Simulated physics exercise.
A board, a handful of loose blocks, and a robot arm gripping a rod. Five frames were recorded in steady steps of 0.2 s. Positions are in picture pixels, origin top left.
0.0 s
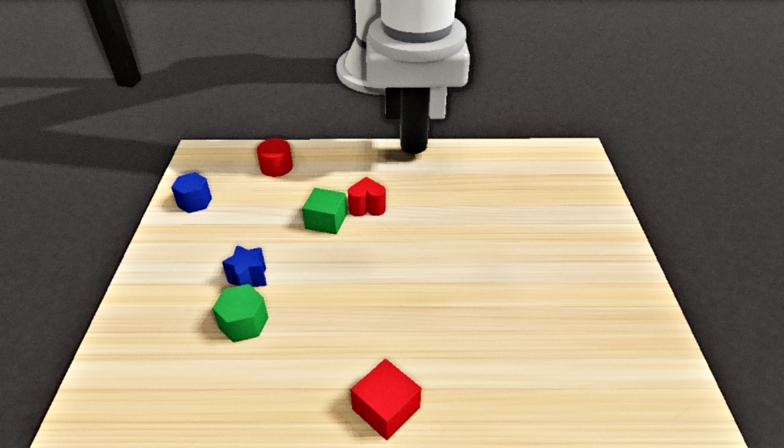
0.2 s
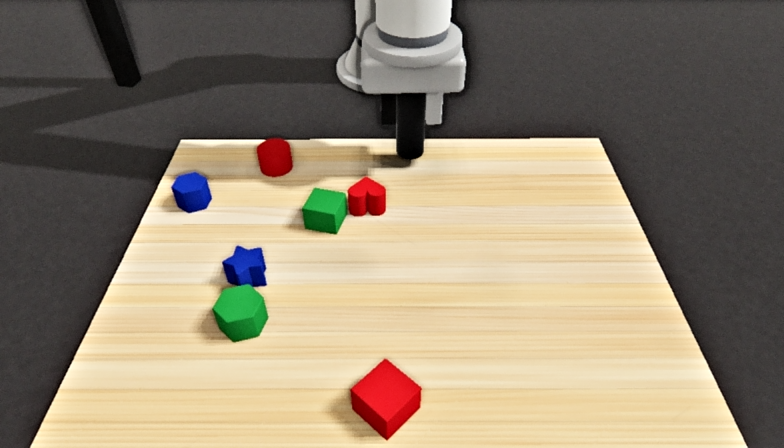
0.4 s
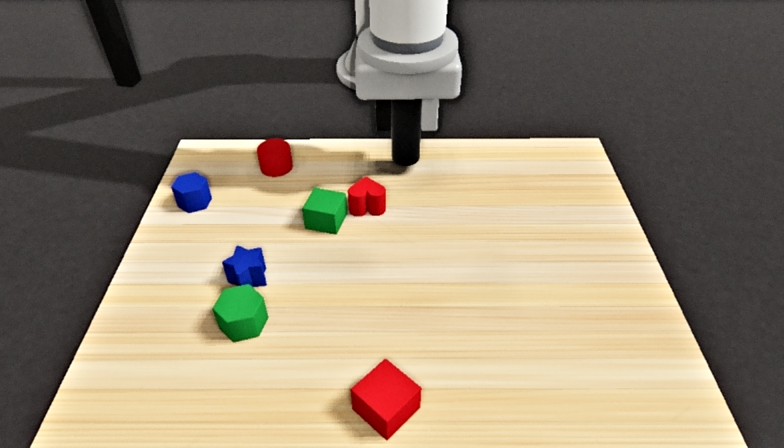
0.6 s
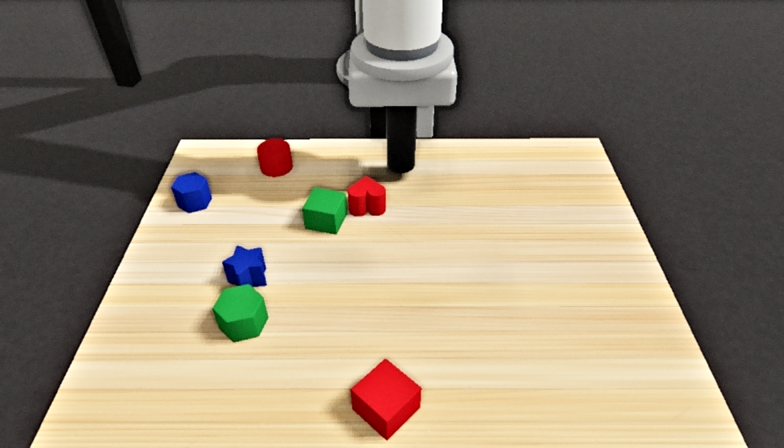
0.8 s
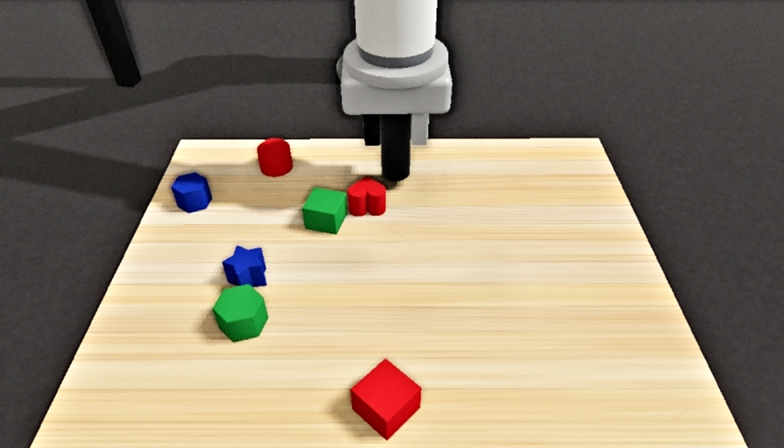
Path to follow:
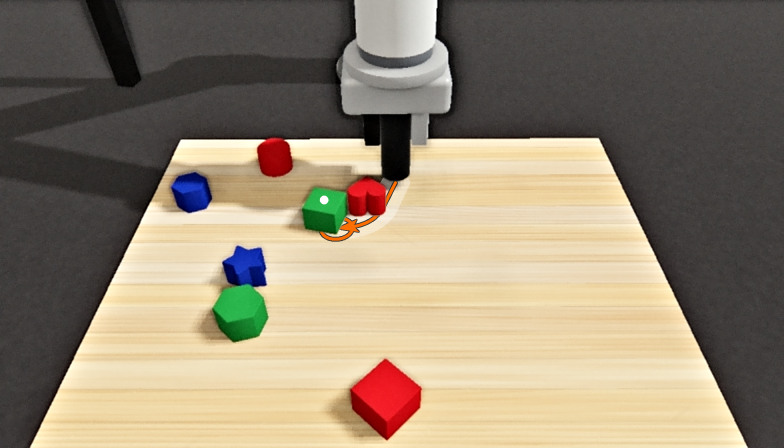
At the start, a robot arm holds a dark rod upright at the far edge of a wooden board scattered with red, green and blue blocks. The rod moves a short way toward the viewer and slightly left, drawing close to the red heart beside the green square block, while the blocks stay still.
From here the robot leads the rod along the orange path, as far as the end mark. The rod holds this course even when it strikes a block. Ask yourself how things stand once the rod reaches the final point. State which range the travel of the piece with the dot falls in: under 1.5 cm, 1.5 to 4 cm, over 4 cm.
Travel: Beyond 4 cm.
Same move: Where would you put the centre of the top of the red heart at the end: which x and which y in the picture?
Put as a pixel place, it's (309, 198).
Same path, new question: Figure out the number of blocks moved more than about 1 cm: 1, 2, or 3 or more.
Shifted over 1 cm: Two.
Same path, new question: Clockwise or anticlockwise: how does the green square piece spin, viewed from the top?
Twists anticlockwise.
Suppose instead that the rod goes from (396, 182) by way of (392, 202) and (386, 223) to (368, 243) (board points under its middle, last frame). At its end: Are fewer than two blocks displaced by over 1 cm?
In short: Yes.
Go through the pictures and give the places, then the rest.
Lower end of the rod (414, 146), tops of blocks, green square piece (324, 200), red heart (367, 187), in the first picture.
Rod (410, 152), blocks as before, in the second picture.
Rod (406, 158), blocks as before, in the third picture.
Rod (401, 165), blocks as before, in the fourth picture.
Rod (396, 173), green square piece (324, 200), red heart (367, 187), in the fifth picture.
The drawn path runs from (396, 182) over (386, 202) and (369, 221) to (337, 228); the dot is on the green square piece.
What follows on the original path. One third of the way, rod (385, 194); green square piece (318, 202); red heart (360, 193), turned 20° clockwise.
Two thirds of the way, rod (368, 212); green square piece (302, 205), turned 30° anticlockwise; red heart (335, 201), turned 65° clockwise.
At the end, rod (336, 219); green square piece (277, 205), turned 40° anticlockwise; red heart (309, 198), turned 70° clockwise.
